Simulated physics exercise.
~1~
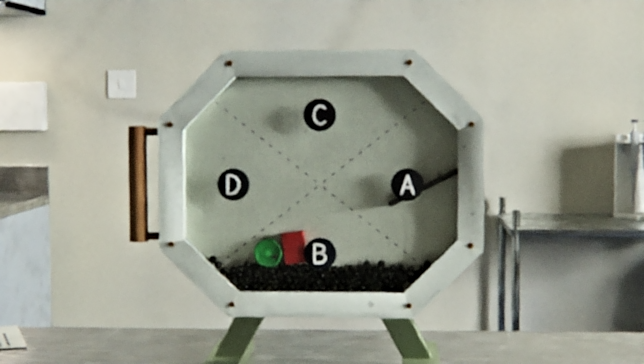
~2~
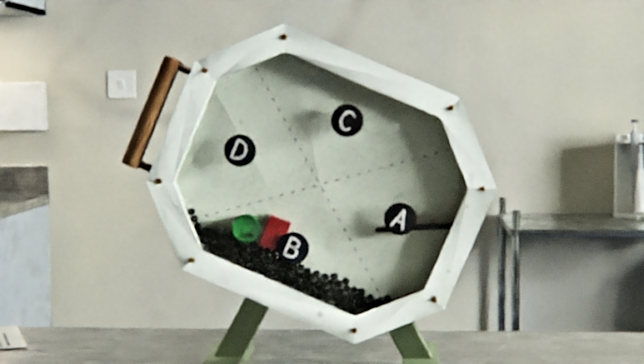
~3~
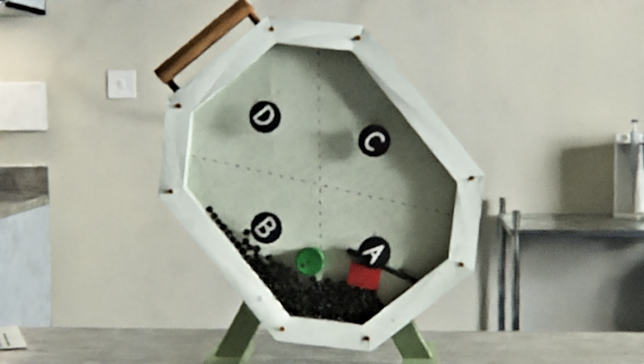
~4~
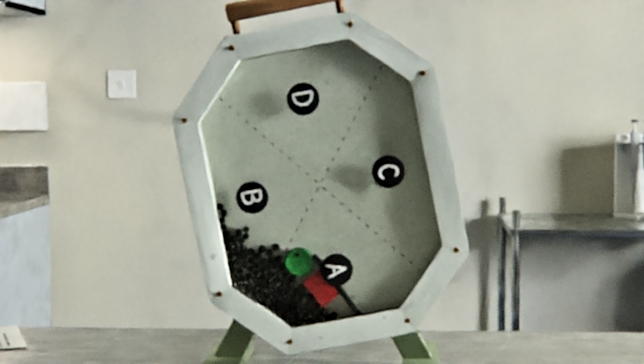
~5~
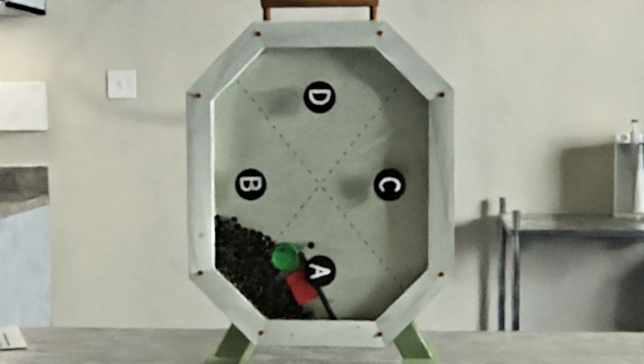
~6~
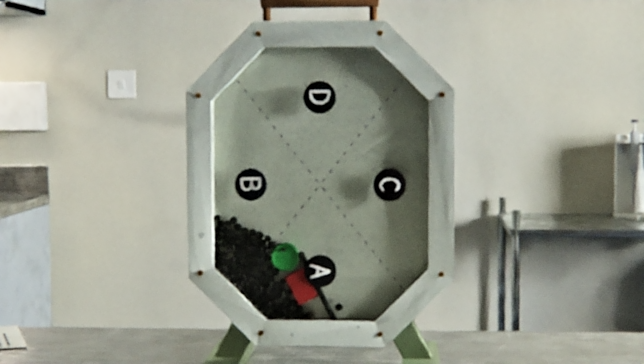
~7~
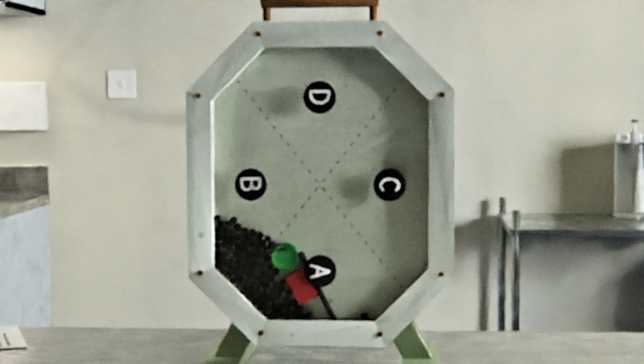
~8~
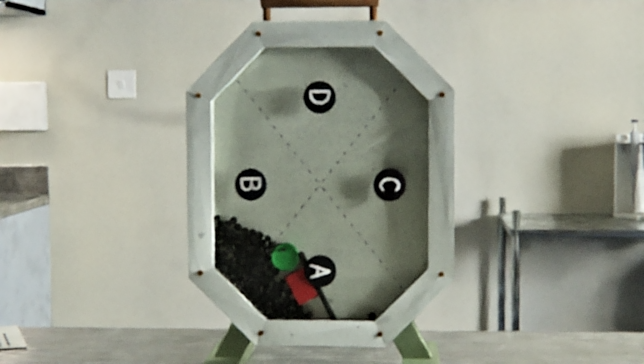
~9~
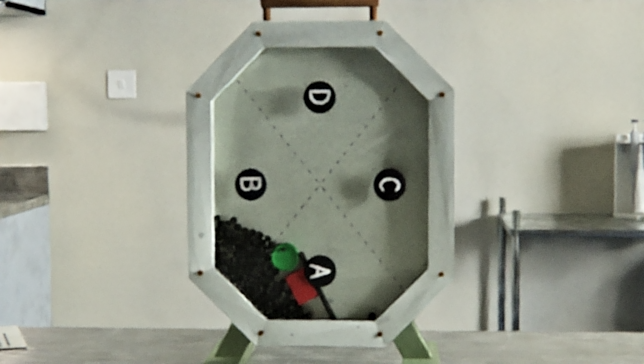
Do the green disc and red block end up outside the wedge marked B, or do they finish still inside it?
They end up outside wedge B. Both the green disc and the red block come to rest in wedge A, at the bottom of the turned case.
